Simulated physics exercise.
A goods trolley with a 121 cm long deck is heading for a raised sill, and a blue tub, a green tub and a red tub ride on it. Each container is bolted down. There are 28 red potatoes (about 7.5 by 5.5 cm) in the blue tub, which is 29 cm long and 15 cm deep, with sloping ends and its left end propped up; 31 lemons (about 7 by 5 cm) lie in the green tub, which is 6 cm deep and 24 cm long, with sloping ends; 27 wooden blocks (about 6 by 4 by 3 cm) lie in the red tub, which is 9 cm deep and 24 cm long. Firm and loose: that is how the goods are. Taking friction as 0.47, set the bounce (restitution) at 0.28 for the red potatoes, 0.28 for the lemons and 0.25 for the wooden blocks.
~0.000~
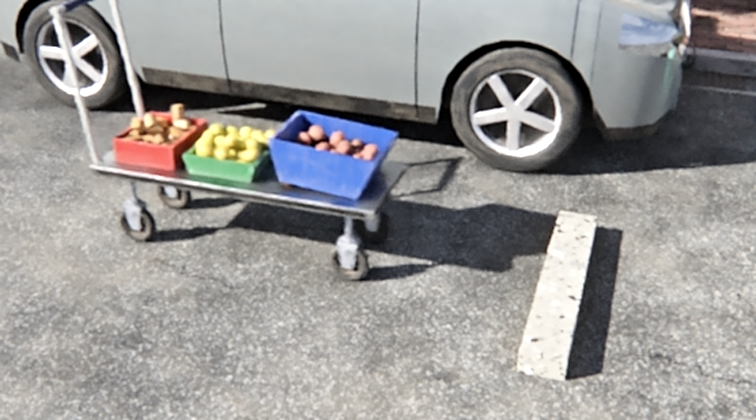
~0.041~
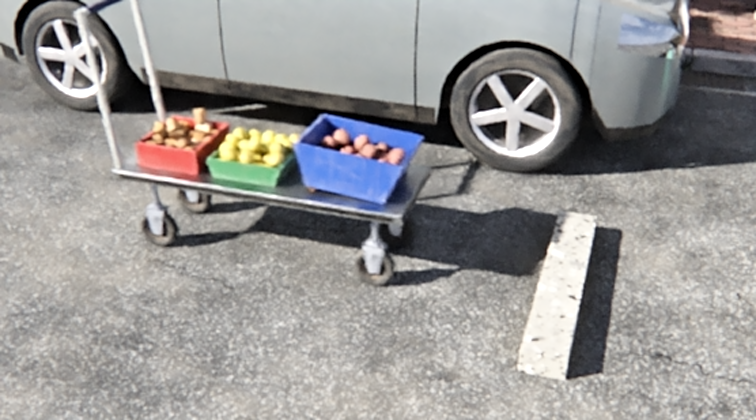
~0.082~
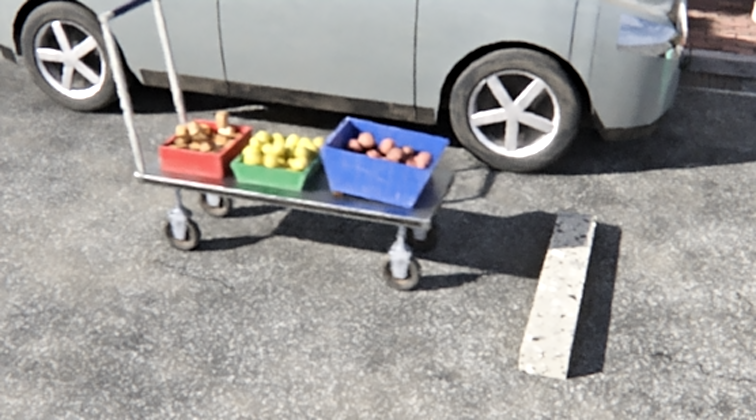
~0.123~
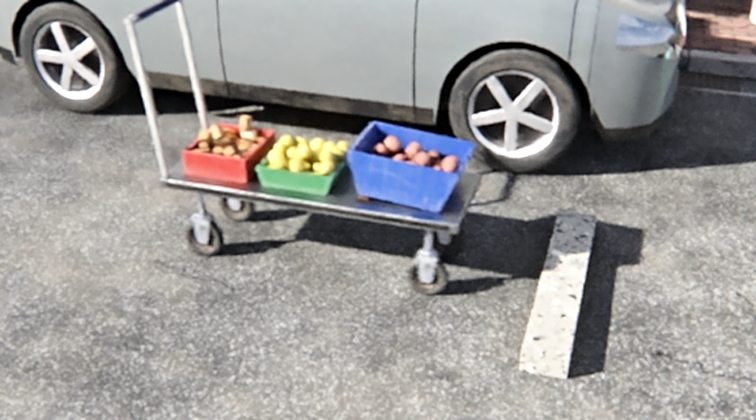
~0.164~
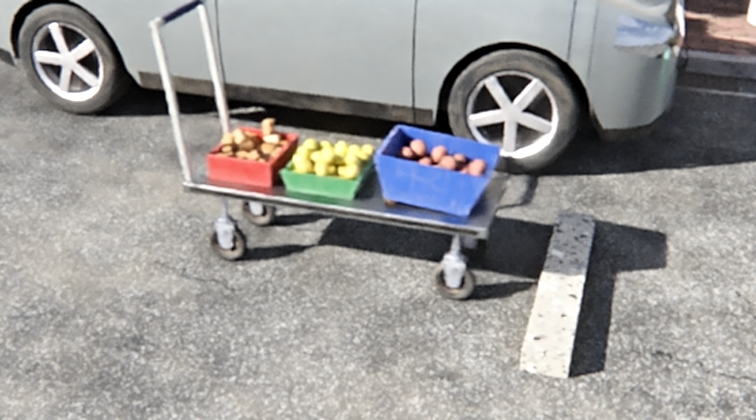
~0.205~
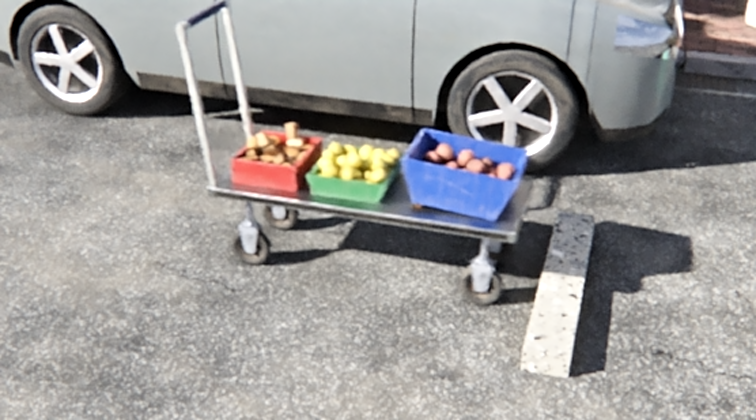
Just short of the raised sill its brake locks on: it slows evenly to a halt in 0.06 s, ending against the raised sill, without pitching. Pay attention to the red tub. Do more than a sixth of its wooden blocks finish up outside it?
No.
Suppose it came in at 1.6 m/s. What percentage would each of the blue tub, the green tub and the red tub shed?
In that case the blue tub sheds 0 per cent of its load, the green tub 10 per cent, and the red tub 10 per cent.
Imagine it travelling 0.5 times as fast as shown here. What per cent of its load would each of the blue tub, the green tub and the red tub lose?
Blue tub 0, green tub 0, red tub 0 per cent.
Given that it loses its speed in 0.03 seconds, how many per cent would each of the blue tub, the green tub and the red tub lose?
With that change, blue tub 0 per cent, green tub 30 per cent, red tub 10 per cent.
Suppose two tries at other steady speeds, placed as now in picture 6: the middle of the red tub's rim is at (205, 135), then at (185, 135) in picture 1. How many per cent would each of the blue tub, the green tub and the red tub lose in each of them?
Try by try, the blue tub would lose 0 then 0 per cent, the green tub 10 then 20 per cent, and the red tub 0 then 0 per cent.
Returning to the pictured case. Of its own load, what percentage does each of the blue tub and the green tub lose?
Blue tub: 5 %; green tub: 30 %.
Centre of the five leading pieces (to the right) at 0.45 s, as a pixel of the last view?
Around pixel (546, 173).
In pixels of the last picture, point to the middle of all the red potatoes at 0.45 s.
Near (515, 181).
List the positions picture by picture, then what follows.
In the first picture (each is followed by its nearest rim corner in this view; the camera moves round a little), red tub, (169, 147); blue tub, (372, 162); 66 cm short of the stop; none out.
In the second picture, red tub, (193, 151); blue tub, (400, 167); 55 cm short of the stop.
In the third picture, red tub, (217, 155); blue tub, (428, 171); 45 cm short of the stop.
In the fourth picture, red tub, (242, 159); blue tub, (457, 175); 34 cm short of the stop.
In the fifth picture, red tub, (267, 163); blue tub, (486, 179); 24 cm short of the stop.
In the sixth picture, red tub, (292, 167); blue tub, (515, 182); 13 cm short of the stop; none out.
After 0.23 s, the brake bites.
After 0.33 s, blue tub 28 in, 0 out, green tub 28 in, 3 out and red tub 26 in, 1 out.
After 0.45 s, blue tub 28 in, 0 out, green tub 25 in, 6 out and red tub 26 in, 1 out.
After 0.68 s, blue tub 27 in, 1 out, green tub 22 in, 9 out and red tub 25 in, 2 out.
Final count (at 1.18 s), blue tub 27 in, 1 out, green tub 22 in, 9 out and red tub 25 in, 2 out. Asked share, 2 of 27, 7 per cent.
